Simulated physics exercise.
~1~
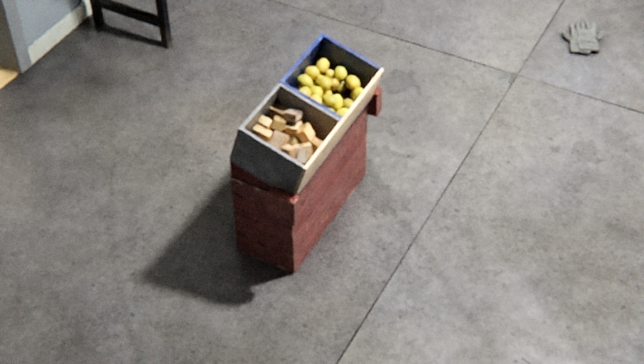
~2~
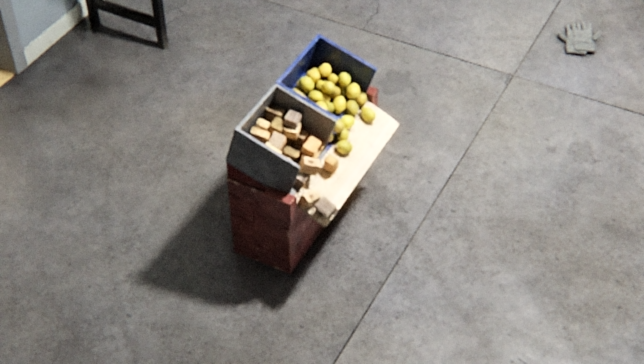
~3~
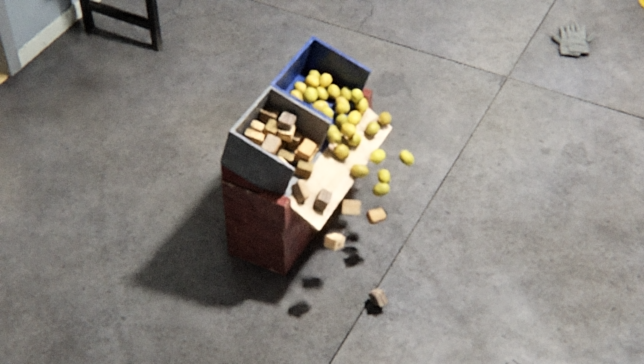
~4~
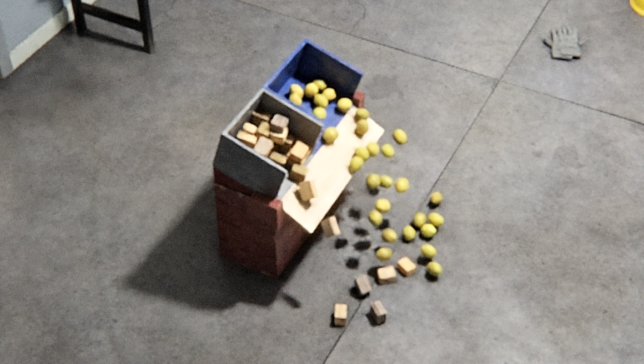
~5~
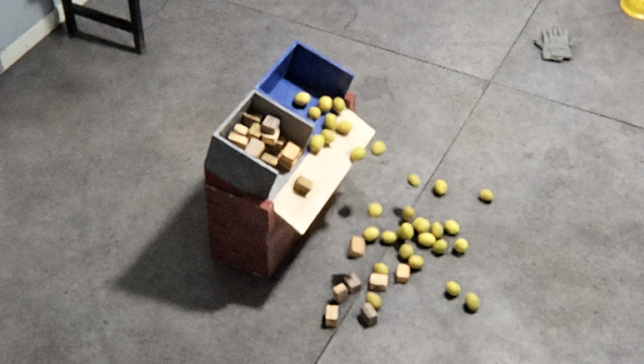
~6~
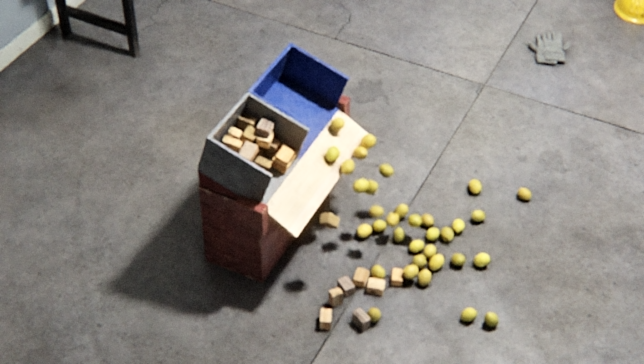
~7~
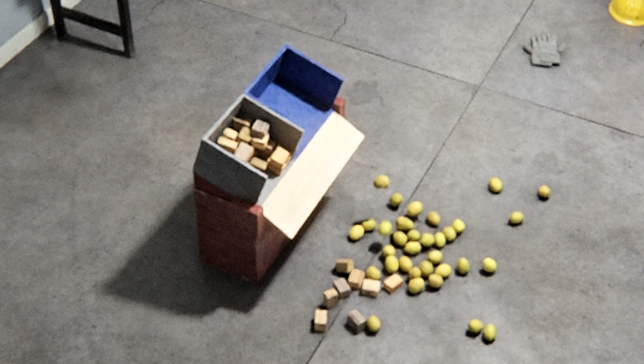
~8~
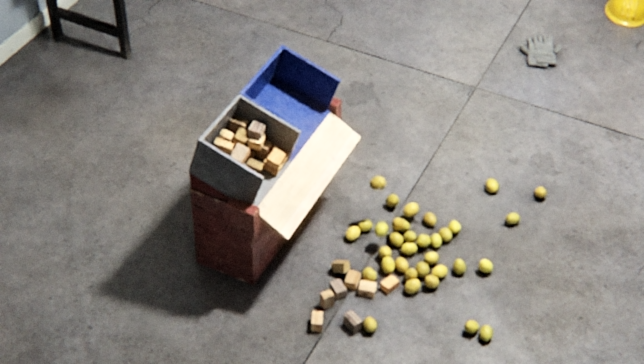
A flap drops open and all the lemons and some wood blocks spill onto the floor.
